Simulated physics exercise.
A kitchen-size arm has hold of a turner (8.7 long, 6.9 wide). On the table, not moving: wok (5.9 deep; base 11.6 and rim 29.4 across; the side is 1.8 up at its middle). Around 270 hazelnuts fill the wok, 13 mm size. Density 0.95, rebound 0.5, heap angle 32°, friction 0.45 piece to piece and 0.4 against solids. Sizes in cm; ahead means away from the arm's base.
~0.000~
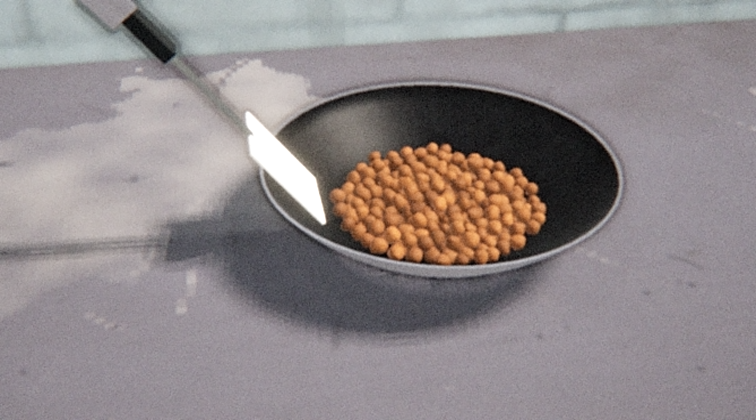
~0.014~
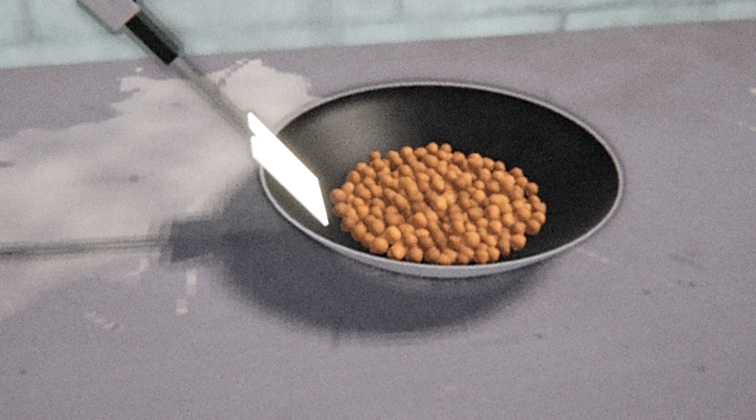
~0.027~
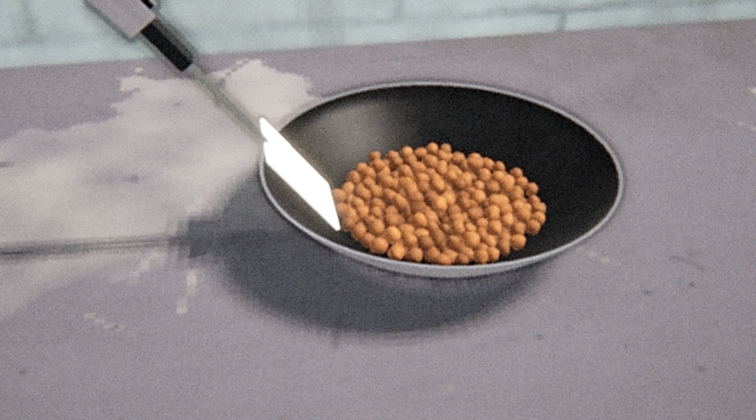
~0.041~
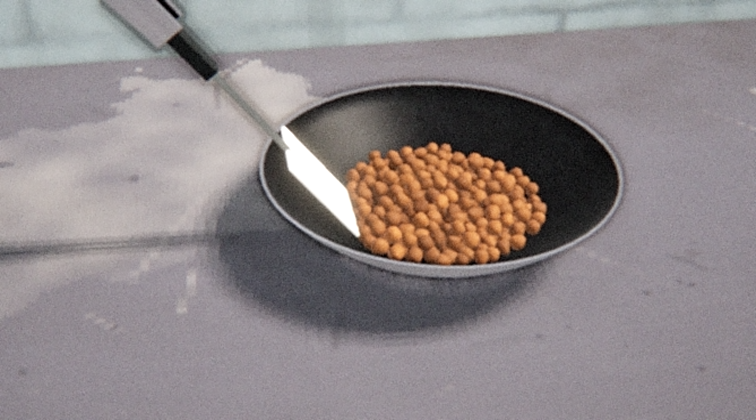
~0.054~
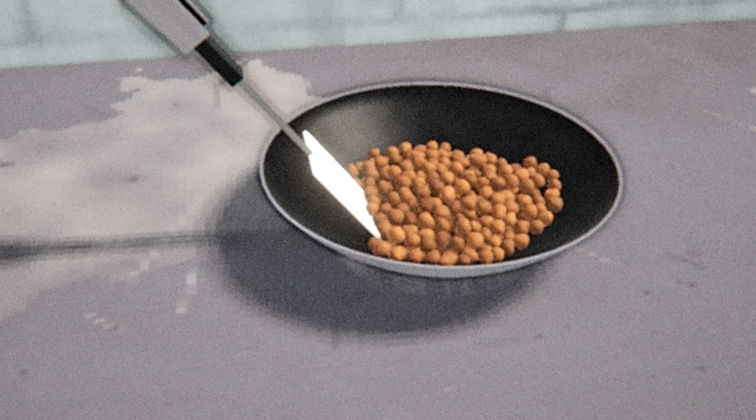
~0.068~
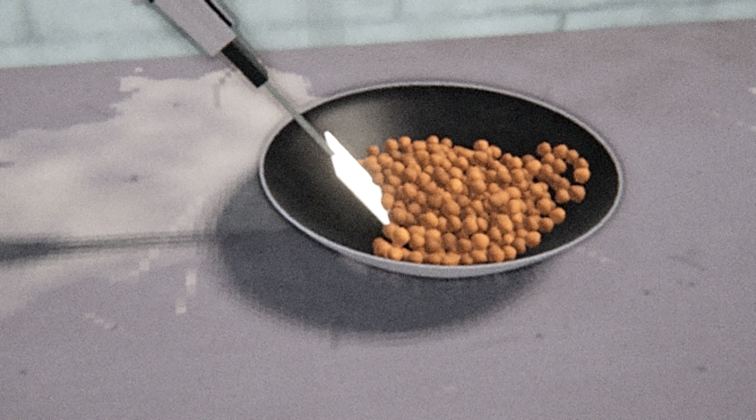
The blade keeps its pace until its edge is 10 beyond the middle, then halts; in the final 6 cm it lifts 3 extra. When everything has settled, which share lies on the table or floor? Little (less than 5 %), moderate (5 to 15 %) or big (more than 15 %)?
Answer: Big; more than 15 % of the hazelnuts finish on the table or floor.
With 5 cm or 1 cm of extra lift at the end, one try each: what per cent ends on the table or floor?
Some 35 and 40 per cent.
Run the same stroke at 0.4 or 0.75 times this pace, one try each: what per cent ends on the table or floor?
Some 15 and 35 per cent.
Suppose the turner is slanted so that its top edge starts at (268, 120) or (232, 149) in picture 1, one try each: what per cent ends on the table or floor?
About 40 and 35 per cent.
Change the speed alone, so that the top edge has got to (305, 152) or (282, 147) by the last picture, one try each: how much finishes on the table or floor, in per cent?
About 25 and 15 per cent.
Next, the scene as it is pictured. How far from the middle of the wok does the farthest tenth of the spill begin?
About 105 cm.
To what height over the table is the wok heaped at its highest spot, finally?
Roughly 4.5 cm.
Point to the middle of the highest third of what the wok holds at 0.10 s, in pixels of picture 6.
Around (486, 176).
By 0.10 s, sloping 53°, highest piece 9 above the table; 270 in the wok, 4 on the blade or in flight.
By 0.13 s, sloping 53°, highest piece 12 above the table; 263 in the wok, 11 on the blade or in flight.
By 0.35 s, sloping 53°, highest piece 21 above the table; 173 in the wok, 41 on the table or floor, 60 on the blade or in flight.
By 1.40 s, sloping 53°, highest piece 4 above the table; 173 in the wok, 101 on the table or floor.
Final count, 173 in the wok, 101 on the table or floor. That is 37 % on the table or floor.
